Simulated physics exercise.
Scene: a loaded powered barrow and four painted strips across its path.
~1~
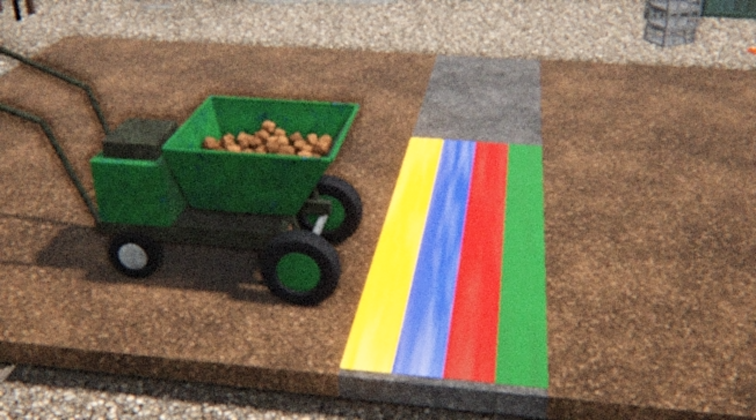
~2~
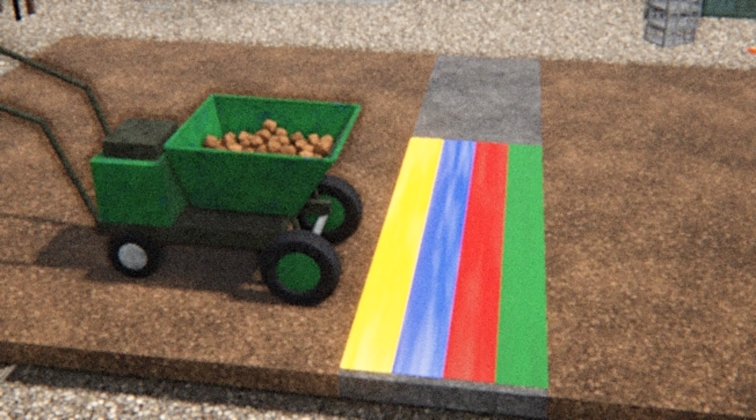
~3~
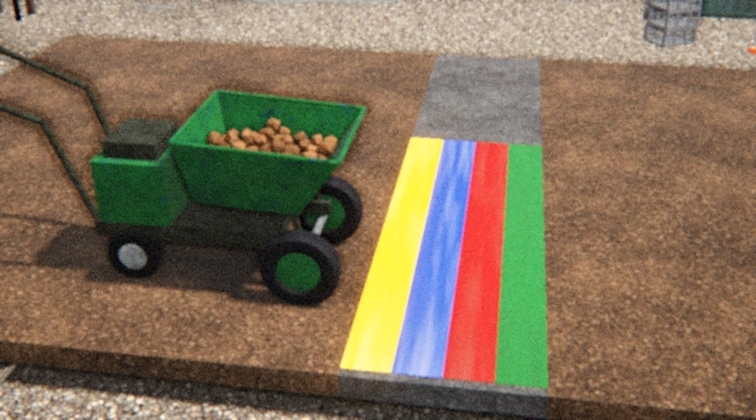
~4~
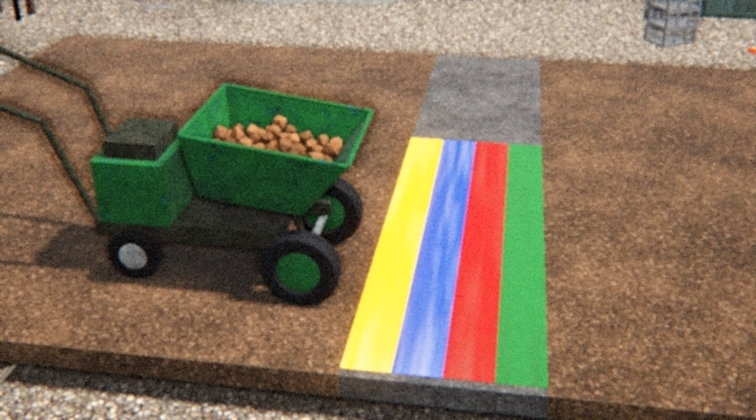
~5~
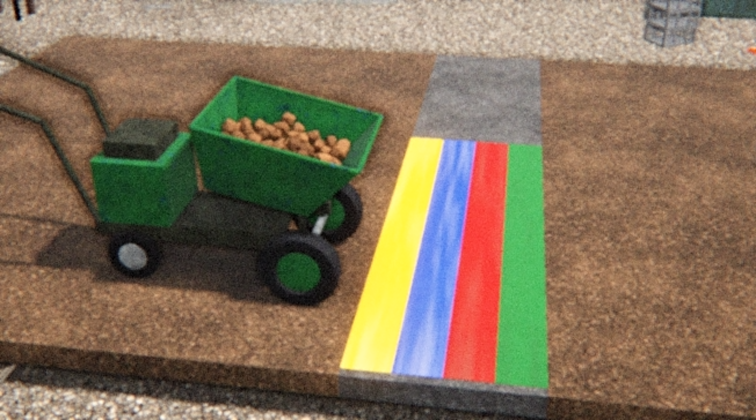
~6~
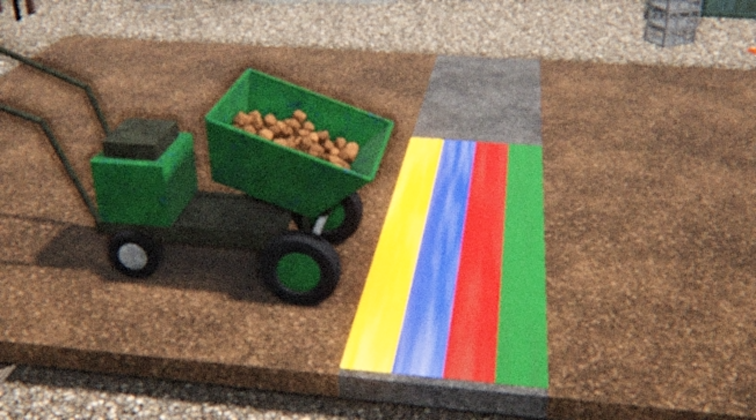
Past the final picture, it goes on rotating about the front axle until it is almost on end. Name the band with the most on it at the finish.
The red one.
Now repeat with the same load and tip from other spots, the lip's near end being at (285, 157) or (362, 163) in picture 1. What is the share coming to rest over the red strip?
Result: 20 in a hundred, then 40 in a hundred.
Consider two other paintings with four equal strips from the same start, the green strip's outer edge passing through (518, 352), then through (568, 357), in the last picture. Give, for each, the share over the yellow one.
In order, 0 % and 0 %.
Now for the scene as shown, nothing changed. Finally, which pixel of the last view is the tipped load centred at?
Roughly pixel (473, 276).
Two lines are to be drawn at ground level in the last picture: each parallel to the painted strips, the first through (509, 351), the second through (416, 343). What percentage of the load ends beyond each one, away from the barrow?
Estimate: 10 %, then 80 %.
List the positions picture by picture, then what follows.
Lip of the skip (331, 161), level; top of the load (268, 159), clay clods; yellow strip (375, 335); blue strip (423, 339); red strip (472, 344); green strip (522, 348), in the first picture.
Lip of the skip (333, 161), level; top of the load (261, 154), in the second picture.
Lip of the skip (338, 163), tipped barely; top of the load (252, 153), in the third picture.
Lip of the skip (347, 167), tipped a little; top of the load (266, 138), in the fourth picture.
Lip of the skip (358, 173), tipped a little; top of the load (243, 148), in the fifth picture.
Lip of the skip (370, 180), tipped clearly; top of the load (253, 143); yellow strip (375, 335); blue strip (423, 339); red strip (472, 344); green strip (522, 348), in the sixth picture.
Just after the last frame, skip tipped steeply; every one in the skip.
A moment on, skip tipped right over; almost all in the skip; just a few over the blue strip; about a tenth over the red strip.
Further on, skip tipped right over; roughly a third in the skip; about a tenth over the blue strip; roughly a third over the red strip; about a tenth over the green strip; just a few off the paint.
When it is over, skip tipped right over; roughly a quarter in the skip; not one over the yellow strip; roughly a quarter over the blue strip; roughly a third over the red strip; about a tenth over the green strip; just a few off the paint.
